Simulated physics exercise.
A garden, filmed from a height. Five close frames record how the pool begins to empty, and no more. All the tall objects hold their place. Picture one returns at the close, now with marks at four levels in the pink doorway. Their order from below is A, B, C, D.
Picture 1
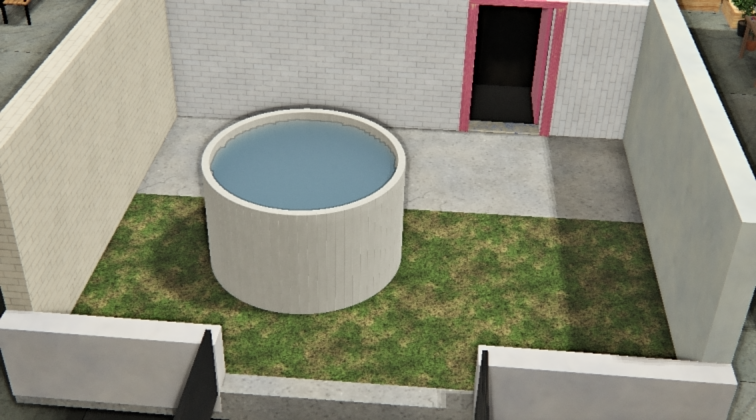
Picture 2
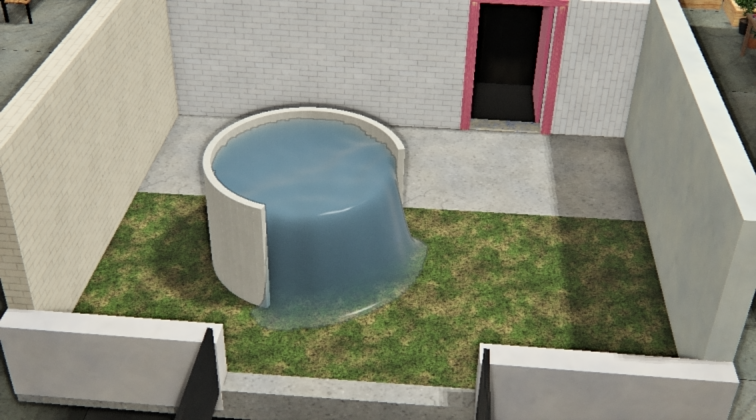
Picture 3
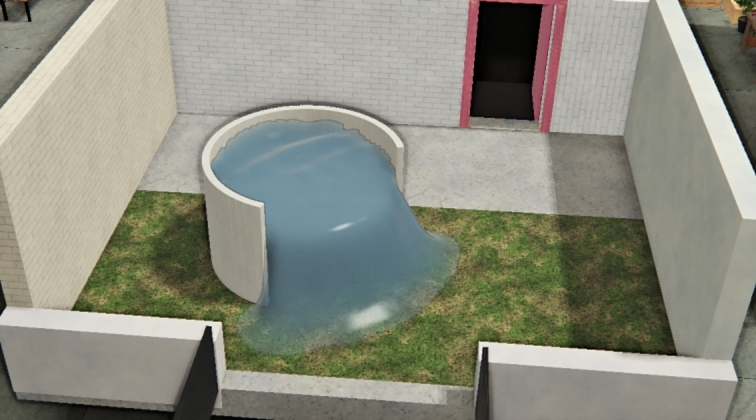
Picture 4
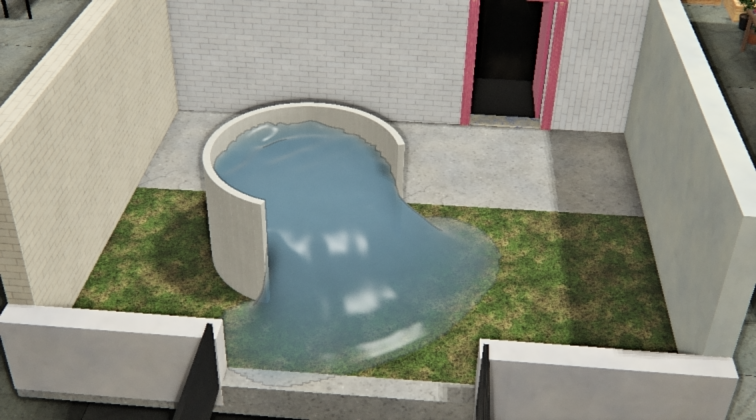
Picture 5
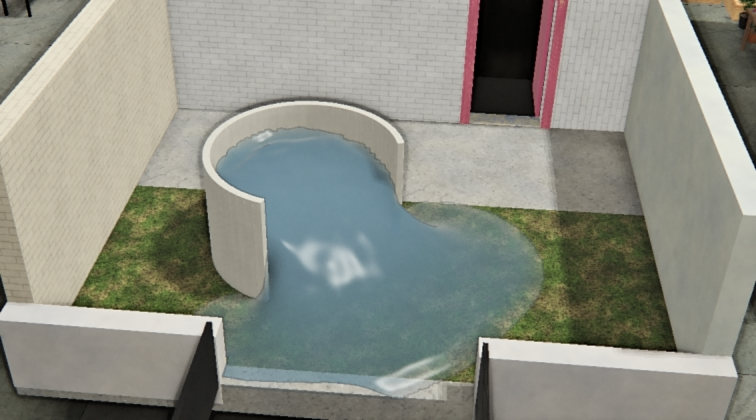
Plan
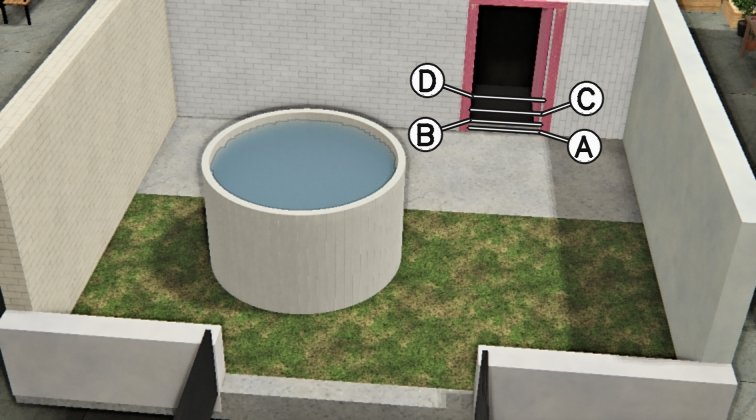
A round, pale pool full of still blue water stands left of centre in a walled yard, seen from a fixed high viewpoint. Grass surrounds its front, with grey paving behind, a dark doorway framed in pink in the back wall, and an open gate between low white walls. The pool's front right side disappears, and water pours out, spreading across the grass towards the right and reaching the gateway as its level drops.
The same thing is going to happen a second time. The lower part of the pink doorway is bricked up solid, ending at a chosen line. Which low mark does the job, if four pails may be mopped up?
B is the one.
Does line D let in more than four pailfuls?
No, that is safe.
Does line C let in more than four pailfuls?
No.
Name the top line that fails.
The answer is A.
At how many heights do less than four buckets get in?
Three of the four.
On the marked copy, A at (504, 130); B at (505, 122); C at (506, 111); D at (508, 98); from the bottom up A, B, C, D.
With A, about 11 bucketfuls get in.
With B, a bucket or two gets in.
With C, nothing gets over.
With D, nothing gets over.
